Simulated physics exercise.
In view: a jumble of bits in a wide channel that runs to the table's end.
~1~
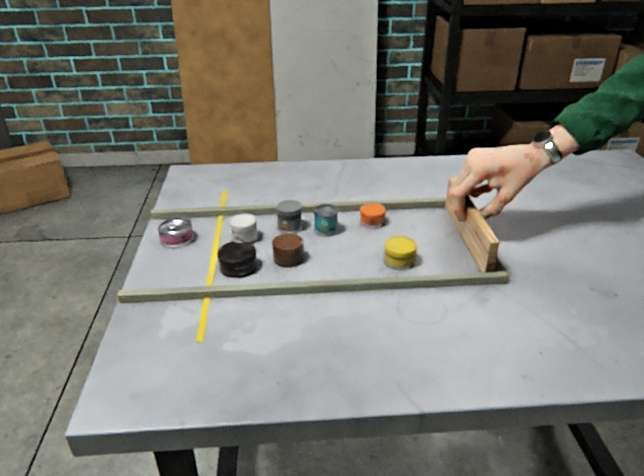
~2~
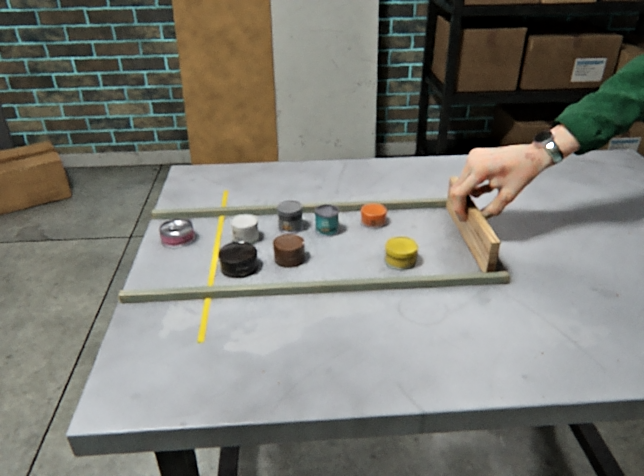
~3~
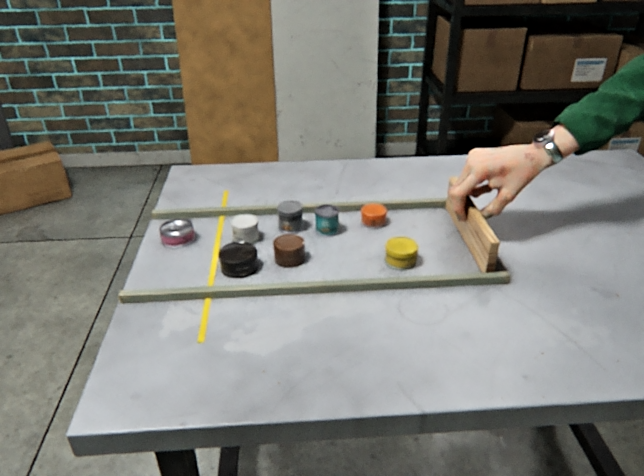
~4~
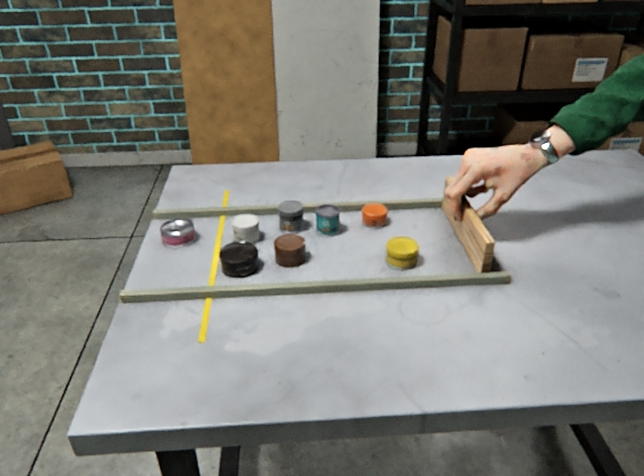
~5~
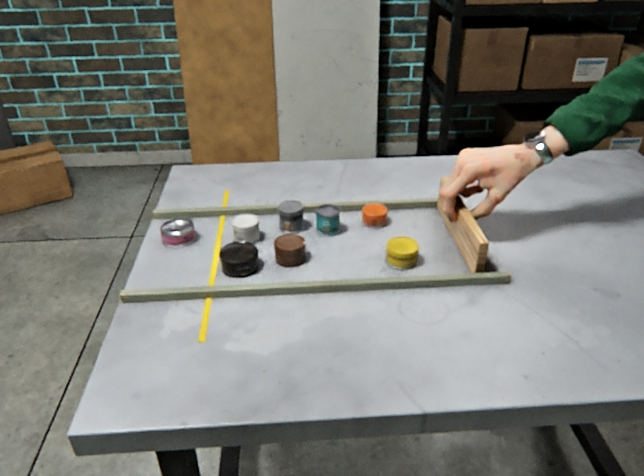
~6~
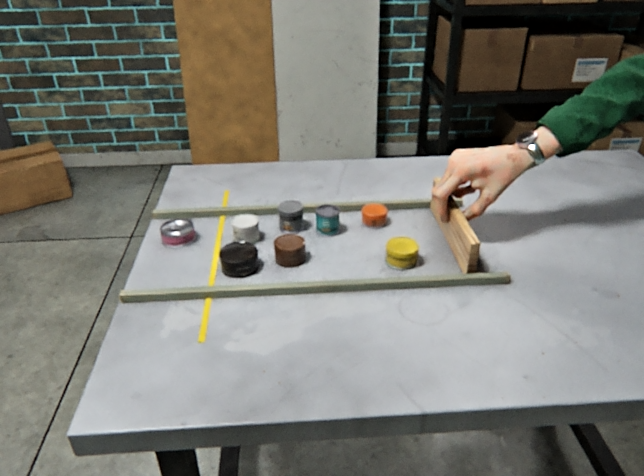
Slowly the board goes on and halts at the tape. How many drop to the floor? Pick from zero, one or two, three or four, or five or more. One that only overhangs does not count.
Outcome: The number that fall off is zero.
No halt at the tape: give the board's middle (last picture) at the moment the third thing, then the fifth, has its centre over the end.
Its middle is around (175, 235) and later (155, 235).
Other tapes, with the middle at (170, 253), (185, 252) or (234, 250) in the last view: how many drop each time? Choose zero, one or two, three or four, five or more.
For each place: Either three or four; 1 or 2; none.
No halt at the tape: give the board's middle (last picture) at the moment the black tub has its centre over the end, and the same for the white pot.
About (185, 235), and (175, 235) for the other.
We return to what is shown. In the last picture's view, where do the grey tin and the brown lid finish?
First (184, 221), then (200, 247).
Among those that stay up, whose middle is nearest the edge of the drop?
The pink tin ends nearest.
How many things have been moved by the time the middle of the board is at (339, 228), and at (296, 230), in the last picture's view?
The counts are 3 and 6.
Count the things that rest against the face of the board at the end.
The number is 4.
Soon after, none off yet; pink tin at rest near (178, 233); black tub at rest near (239, 259); white pot at rest near (246, 230).
After that, none off yet; pink tin at rest near (178, 233); black tub displaced about its own width near (207, 261); white pot displaced about its own width near (221, 236).
In the end, the number that fall off is zero.
